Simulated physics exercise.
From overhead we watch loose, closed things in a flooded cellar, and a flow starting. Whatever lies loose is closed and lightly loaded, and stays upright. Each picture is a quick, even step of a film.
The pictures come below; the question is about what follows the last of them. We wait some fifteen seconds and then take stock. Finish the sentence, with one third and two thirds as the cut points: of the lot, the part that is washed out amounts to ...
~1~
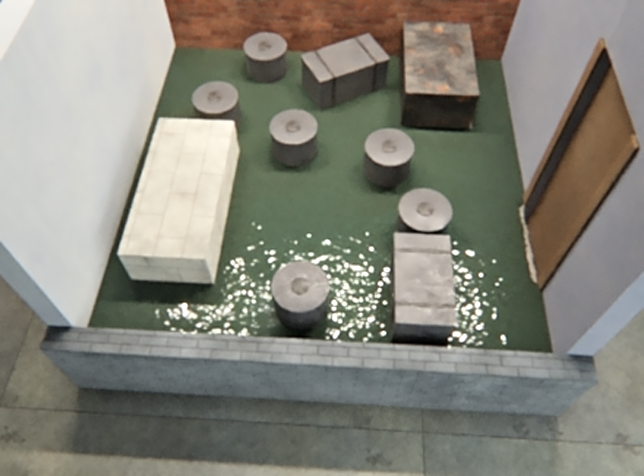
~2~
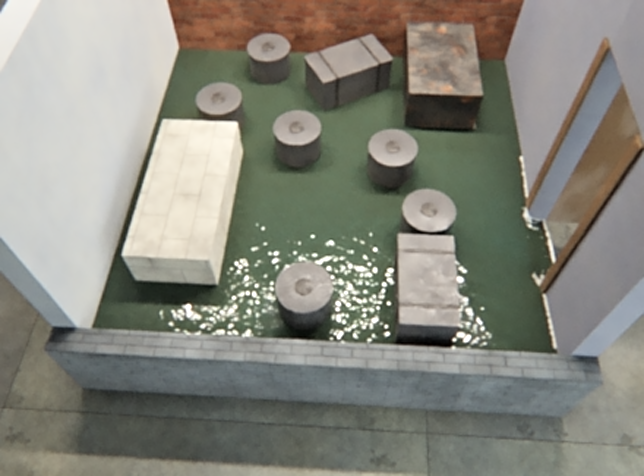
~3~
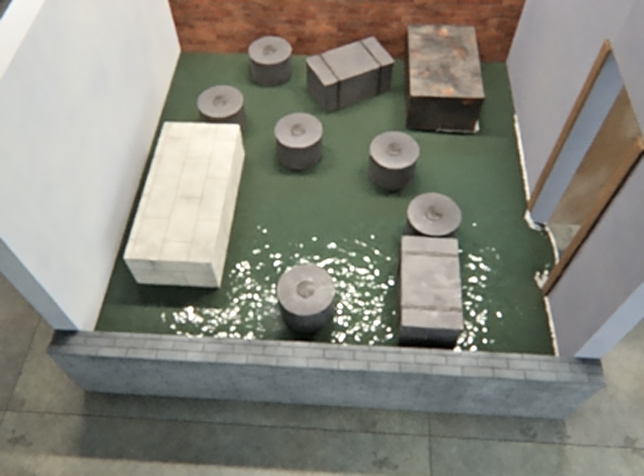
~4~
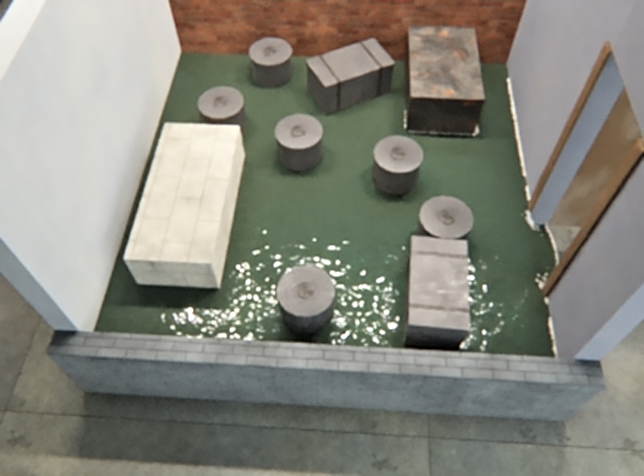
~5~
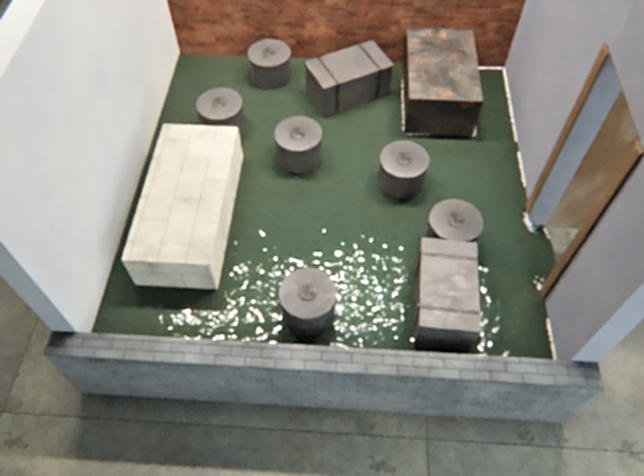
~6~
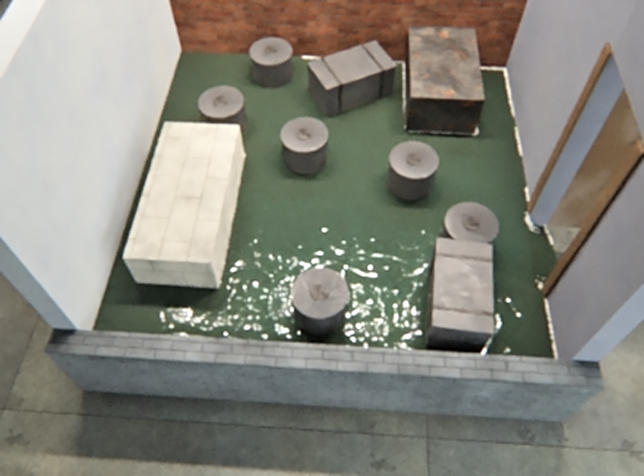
... from one third to two thirds.
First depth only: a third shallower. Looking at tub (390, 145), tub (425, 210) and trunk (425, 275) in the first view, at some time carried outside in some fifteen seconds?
Object by object the verdict is leaves, leaves, leaves.
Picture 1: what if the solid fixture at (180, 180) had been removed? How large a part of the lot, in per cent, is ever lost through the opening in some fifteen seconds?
I'd put it at around 60 percent.
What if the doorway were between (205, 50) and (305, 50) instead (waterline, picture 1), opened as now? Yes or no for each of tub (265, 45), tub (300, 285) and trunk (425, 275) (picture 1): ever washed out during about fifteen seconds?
Per object, as asked: Flushed / not flushed / not flushed.
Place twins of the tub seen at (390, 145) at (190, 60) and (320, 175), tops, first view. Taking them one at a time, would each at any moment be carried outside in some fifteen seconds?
Remains, exits.
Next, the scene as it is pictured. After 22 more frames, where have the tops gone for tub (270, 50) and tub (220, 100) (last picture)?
First near (314, 74), second near (301, 157).
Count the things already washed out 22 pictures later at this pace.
All told, it is 3.
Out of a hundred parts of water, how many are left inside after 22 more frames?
By my count, 62 per cent.
A moment on, 0 of 8 are out; 8 afloat.
Next, 3 of 8 are out; 5 afloat.
Later, 3 of 8 are out; 5 afloat.
In the end, 4 of 8 are out; 4 afloat.
